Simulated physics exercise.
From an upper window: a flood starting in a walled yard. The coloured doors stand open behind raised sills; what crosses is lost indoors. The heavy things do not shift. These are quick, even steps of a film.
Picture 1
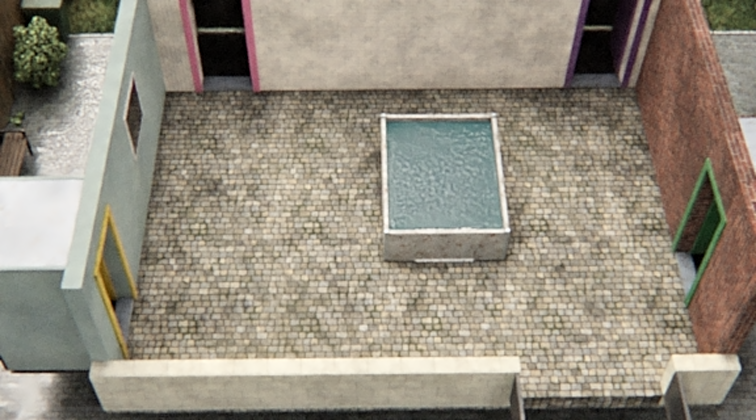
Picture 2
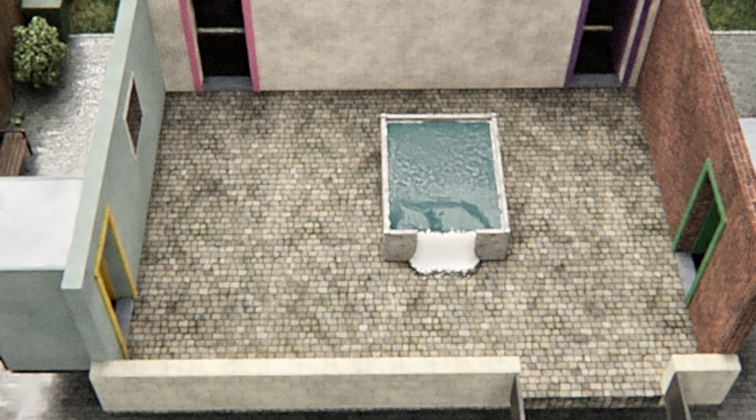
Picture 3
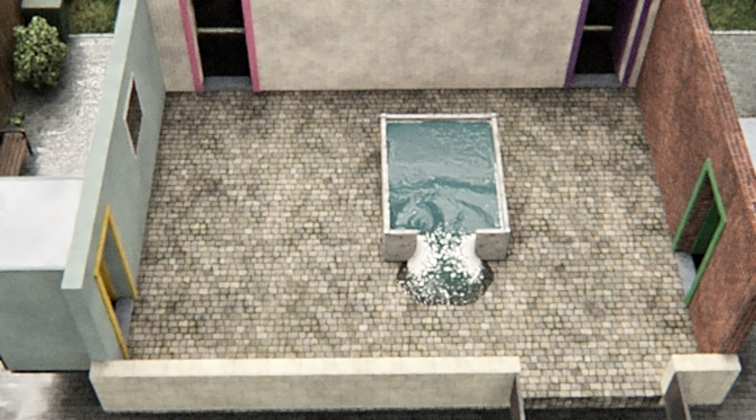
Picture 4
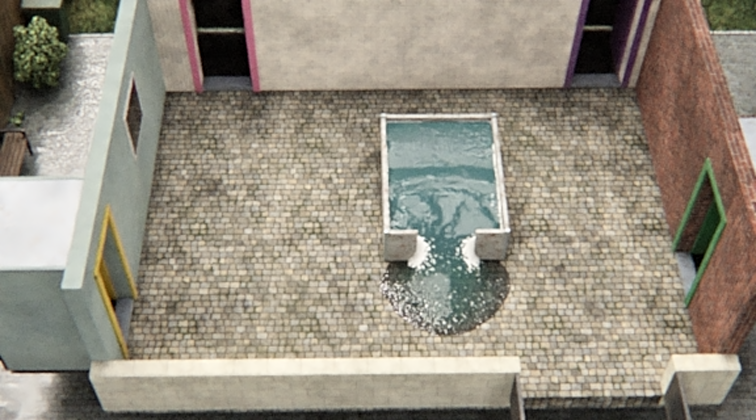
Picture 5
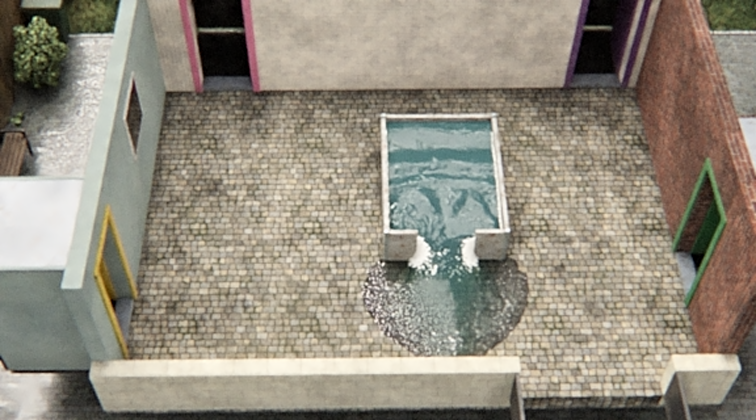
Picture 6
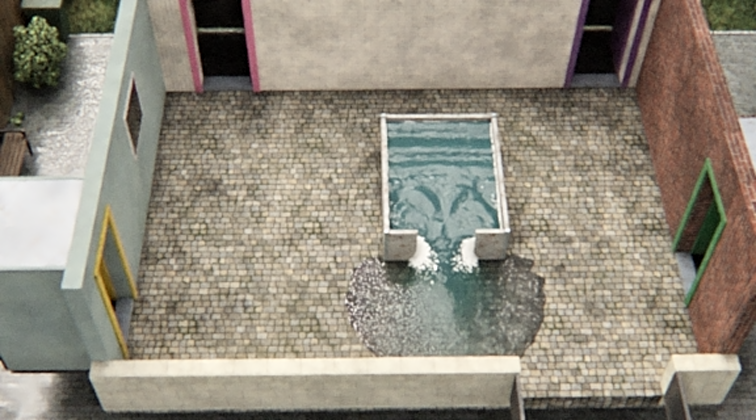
Water pours from a gap in the tank and spreads across the paved yard.
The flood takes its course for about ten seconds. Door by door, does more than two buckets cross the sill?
In the end: The green door holds within the limit; the purple door holds within the limit; the yellow door floods; the pink door holds within the limit.
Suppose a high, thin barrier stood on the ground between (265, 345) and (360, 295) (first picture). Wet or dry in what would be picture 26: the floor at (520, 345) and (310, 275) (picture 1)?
One after the other: Wet, dry.
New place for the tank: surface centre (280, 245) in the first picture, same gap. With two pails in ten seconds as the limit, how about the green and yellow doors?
In short: Green is over; yellow is over.
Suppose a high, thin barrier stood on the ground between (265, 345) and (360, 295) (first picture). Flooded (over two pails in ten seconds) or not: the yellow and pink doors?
My reading: Yellow door goes over, pink door stays under.
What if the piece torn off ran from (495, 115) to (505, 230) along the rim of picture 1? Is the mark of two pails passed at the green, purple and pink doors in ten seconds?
My reading: The green one passes that mark; the purple one is over; the pink one lets less in.
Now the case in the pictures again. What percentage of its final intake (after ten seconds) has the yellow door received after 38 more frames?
Some 70 per cent.
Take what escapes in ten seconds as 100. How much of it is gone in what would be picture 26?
Near 40 in a hundred.
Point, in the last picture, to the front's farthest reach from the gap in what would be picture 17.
Close to (160, 386).
A moment on, water covers 15 % of the floor; the green door not reached, the purple door not reached, the yellow door not reached, the pink door not reached.
Next, water covers 20 % of the floor; the green door not reached, the purple door not reached, the yellow door not reached, the pink door not reached.
Then, water covers 30 % of the floor; the green door not reached, the purple door not reached, the yellow door under two buckets in, the pink door not reached.
Later, water covers 55 % of the floor; the green door under two buckets in, the purple door not reached, the yellow door over two buckets in, the pink door not reached.
In the end, water covers 85 % of the floor; the green door under two buckets in, the purple door wet at the sill, nothing in, the yellow door far over two buckets in, the pink door wet at the sill, nothing in.
